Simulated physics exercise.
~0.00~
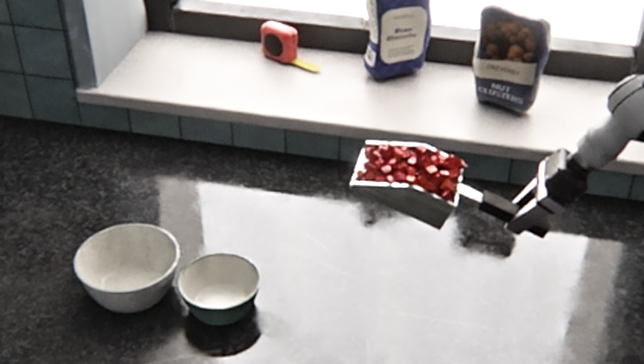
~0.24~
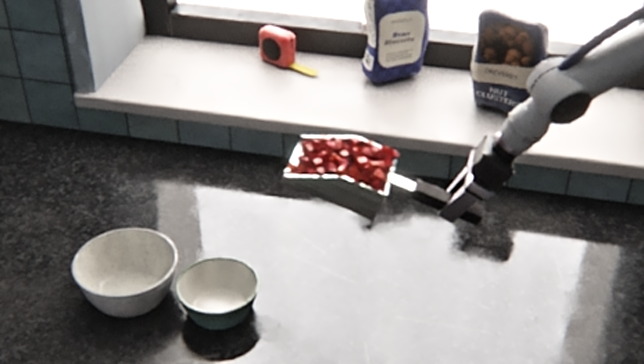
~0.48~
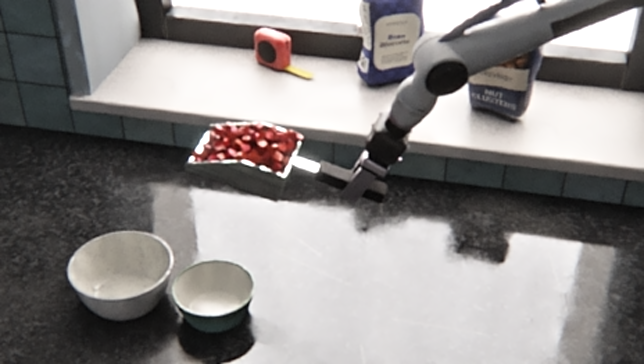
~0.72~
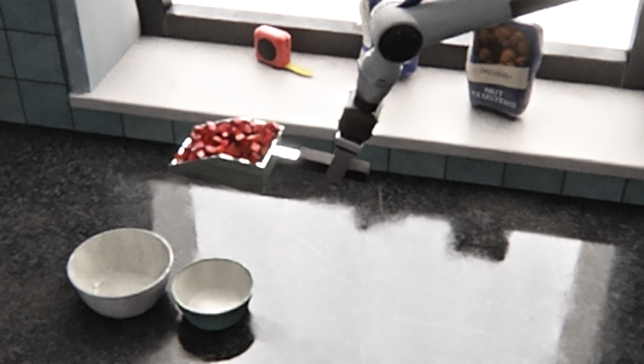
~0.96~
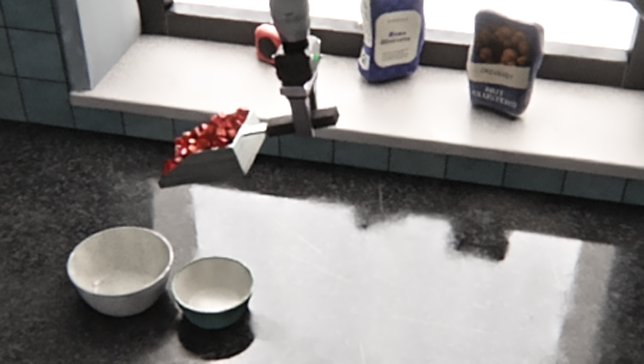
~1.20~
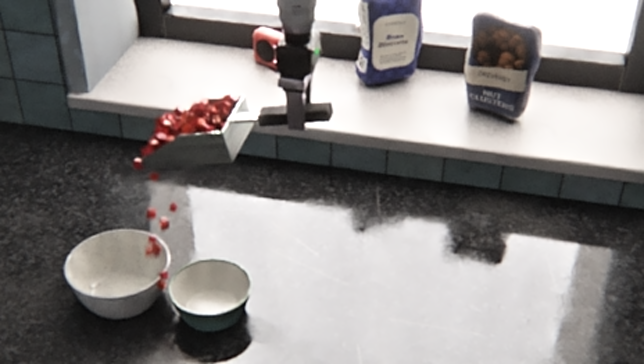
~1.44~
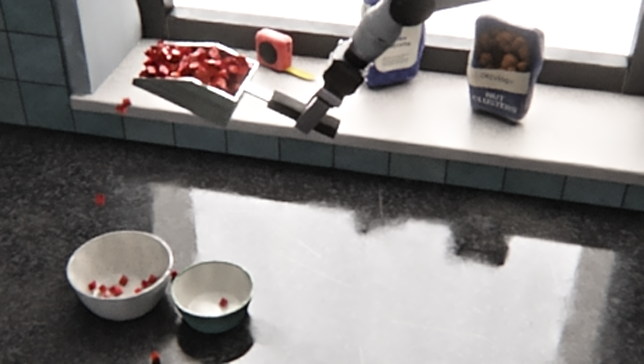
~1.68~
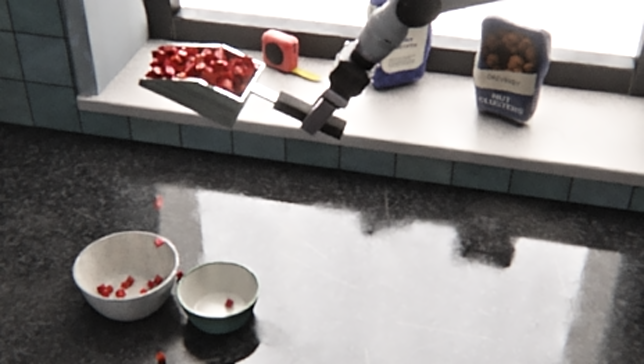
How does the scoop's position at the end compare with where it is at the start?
At the start the scoop is to the right, low in front of the windowsill. By the end it is well over to the left and higher up, above the side where the bowls stand.
